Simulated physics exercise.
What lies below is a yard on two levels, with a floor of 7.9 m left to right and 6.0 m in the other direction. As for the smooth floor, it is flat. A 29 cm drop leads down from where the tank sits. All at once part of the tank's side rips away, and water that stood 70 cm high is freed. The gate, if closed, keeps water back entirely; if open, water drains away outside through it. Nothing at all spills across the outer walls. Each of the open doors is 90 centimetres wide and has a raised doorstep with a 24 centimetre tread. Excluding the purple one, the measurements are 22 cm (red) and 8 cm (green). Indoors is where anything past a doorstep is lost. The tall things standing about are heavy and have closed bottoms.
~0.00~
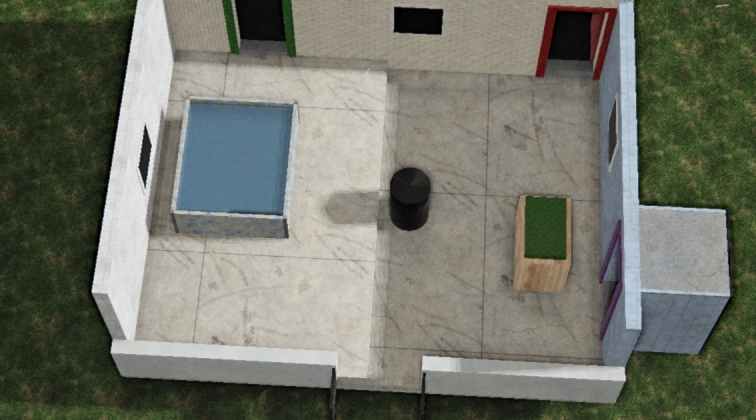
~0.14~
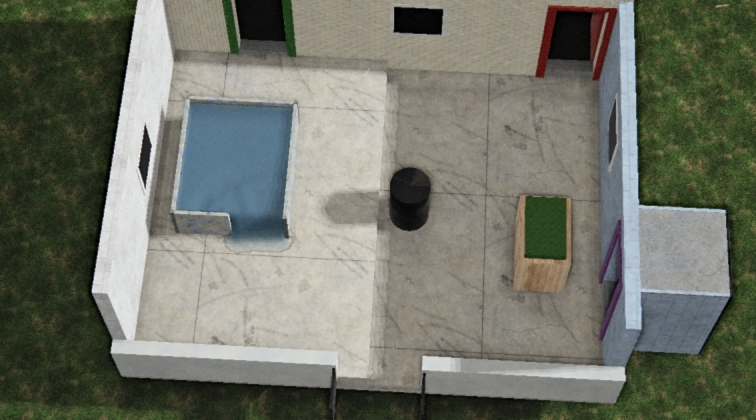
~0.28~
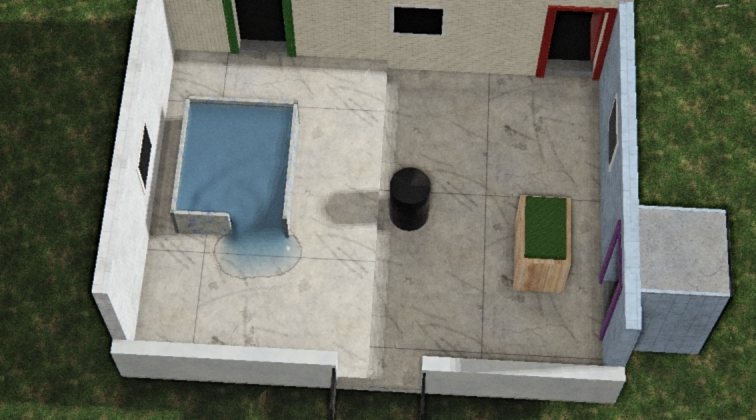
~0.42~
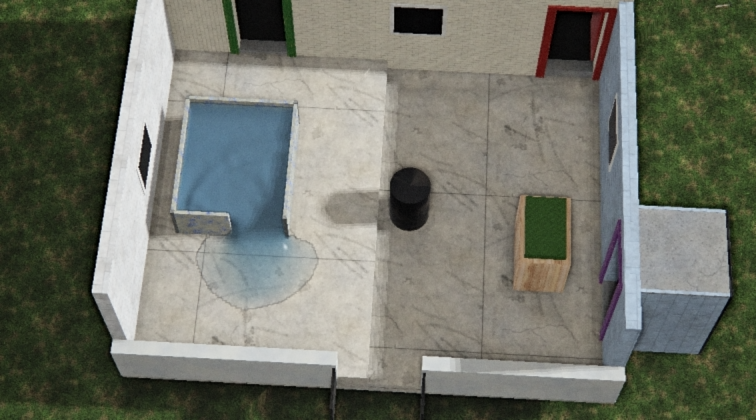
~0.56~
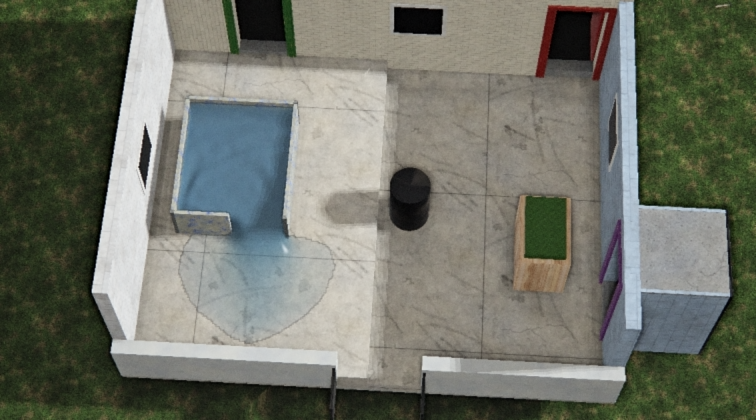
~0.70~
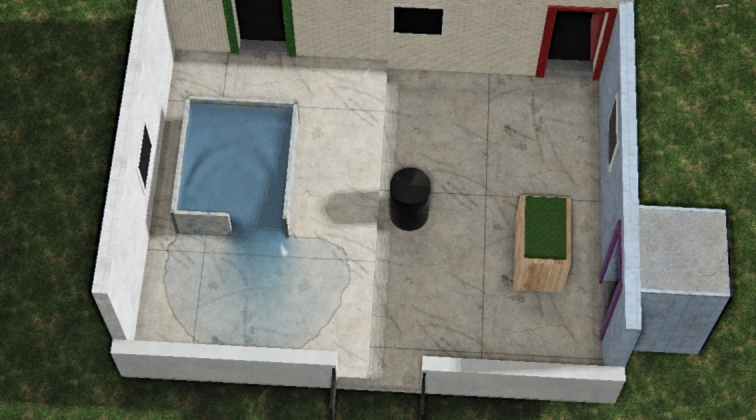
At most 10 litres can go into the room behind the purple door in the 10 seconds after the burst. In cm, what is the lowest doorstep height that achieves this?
About 13 cm.
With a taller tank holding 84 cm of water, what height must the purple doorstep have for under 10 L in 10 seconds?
17 cm.
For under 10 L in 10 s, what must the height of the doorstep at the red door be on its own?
For red: Close to 6.5 cm.
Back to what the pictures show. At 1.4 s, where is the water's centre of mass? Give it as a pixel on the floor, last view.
(245, 218), roughly.
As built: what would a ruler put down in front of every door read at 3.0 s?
In cm - purple: 0, red: 0, green: 0.
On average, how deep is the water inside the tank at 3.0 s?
It averages roughly 34 centimetres.
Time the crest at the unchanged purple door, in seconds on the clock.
That happens close to 4.5 s on the clock.
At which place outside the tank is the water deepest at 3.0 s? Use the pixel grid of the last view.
Around (134, 351).
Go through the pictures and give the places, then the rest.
Still water, 70 cm deep, in the tank at (236, 158); the purple door at (610, 285) is dry, in the first picture.
The gap is at (258, 229), the front 0.3 m out at (235, 249); the back of the tank holds 70 cm, in the second picture.
Water pours out at (258, 229) and has run 0.8 m, to (242, 275); about 10 cm deep outside, 70 cm at the back, in the third picture.
Water pours out at (258, 230) and has run 1.3 m, to (239, 304); about 8 cm deep outside, 70 cm at the back, in the fourth picture.
Water pours out at (258, 229) and has run 1.9 m, to (246, 337); about 5 cm deep outside, 69 cm at the back, in the fifth picture.
The gap is at (258, 229), the front 2.3 m out at a hidden place; the back of the tank holds 63 cm; 4.5 m in a straight line remain to the purple door at (610, 285), in the sixth picture.
After 1.4 s water covers 20 % of the floor, deepest (39 cm) near (263, 241); it has not reached the purple door.
After 3.0 s water covers 35 % of the floor, deepest (32 cm) near (134, 351); it has not reached the purple door.
After 10.0 s water covers 90 % of the floor, deepest (10 cm) near (144, 352); 9 cm at the purple door, 0 litres in over its 18 cm doorstep.
At the purple door as built, the water arrived by 3.4 s and peaked near 17 cm at 4.4 s.
With a doorstep of 11.5 cm, 20 litres would have come in within the 10 s; with 16 cm, 1 litre. So under 10 litres takes about 13 cm.
